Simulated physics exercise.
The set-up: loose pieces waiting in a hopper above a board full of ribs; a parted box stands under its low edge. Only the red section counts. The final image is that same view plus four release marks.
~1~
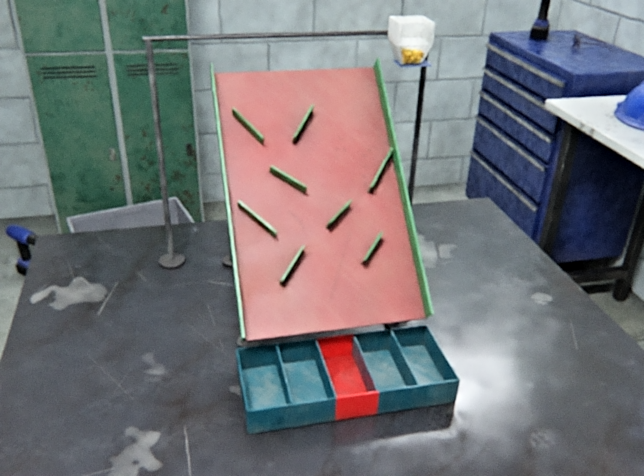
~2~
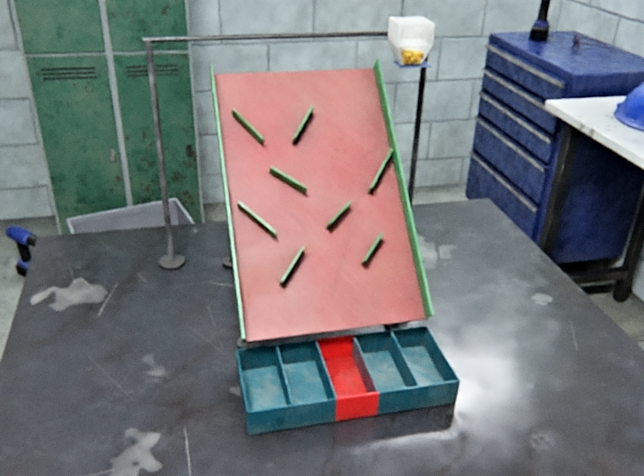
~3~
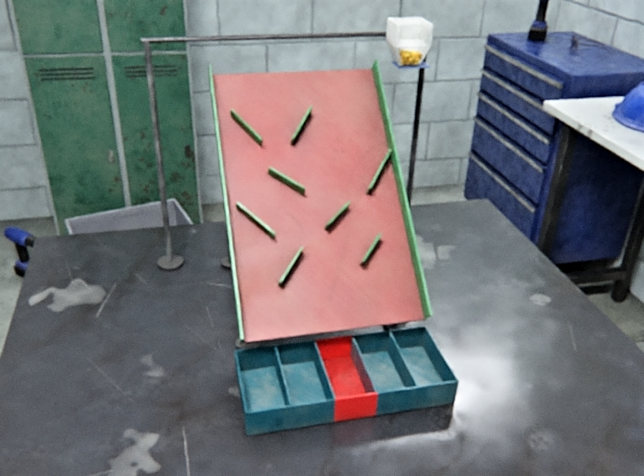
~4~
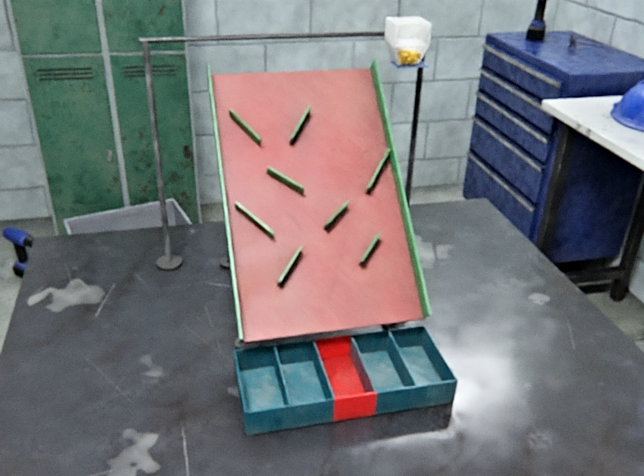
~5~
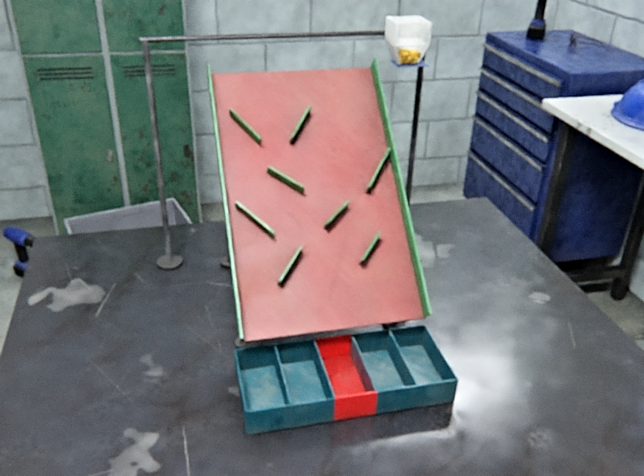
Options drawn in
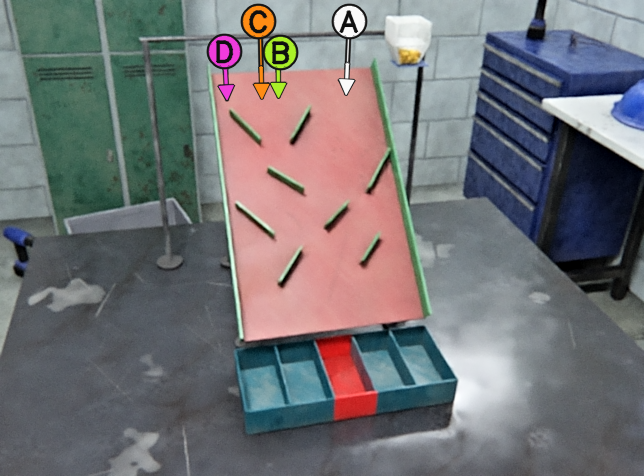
Nothing moved apart from a very slight shift of the view, as yellow pieces sat in a pale hopper above a tilted red board with green ribs and a teal box with one red section below.
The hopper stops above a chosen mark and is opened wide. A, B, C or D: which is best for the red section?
The best mark is A.
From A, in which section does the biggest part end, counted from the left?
The third.
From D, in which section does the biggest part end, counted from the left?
The first from the left.
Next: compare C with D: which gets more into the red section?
That would be C.
On the marked copy, mark A meets the board at (346, 89); mark B meets the board at (278, 92); mark C meets the board at (261, 93); mark D meets the board at (226, 94).
If A is chosen, roughly two thirds in the red section, roughly a third in other sections, just a few held on the board.
If B is chosen, roughly half in the red section, roughly half in other sections.
If C is chosen, roughly half in the red section, roughly half in other sections, just a few outside the box.
If D is chosen, roughly a third in the red section, roughly two thirds in other sections.
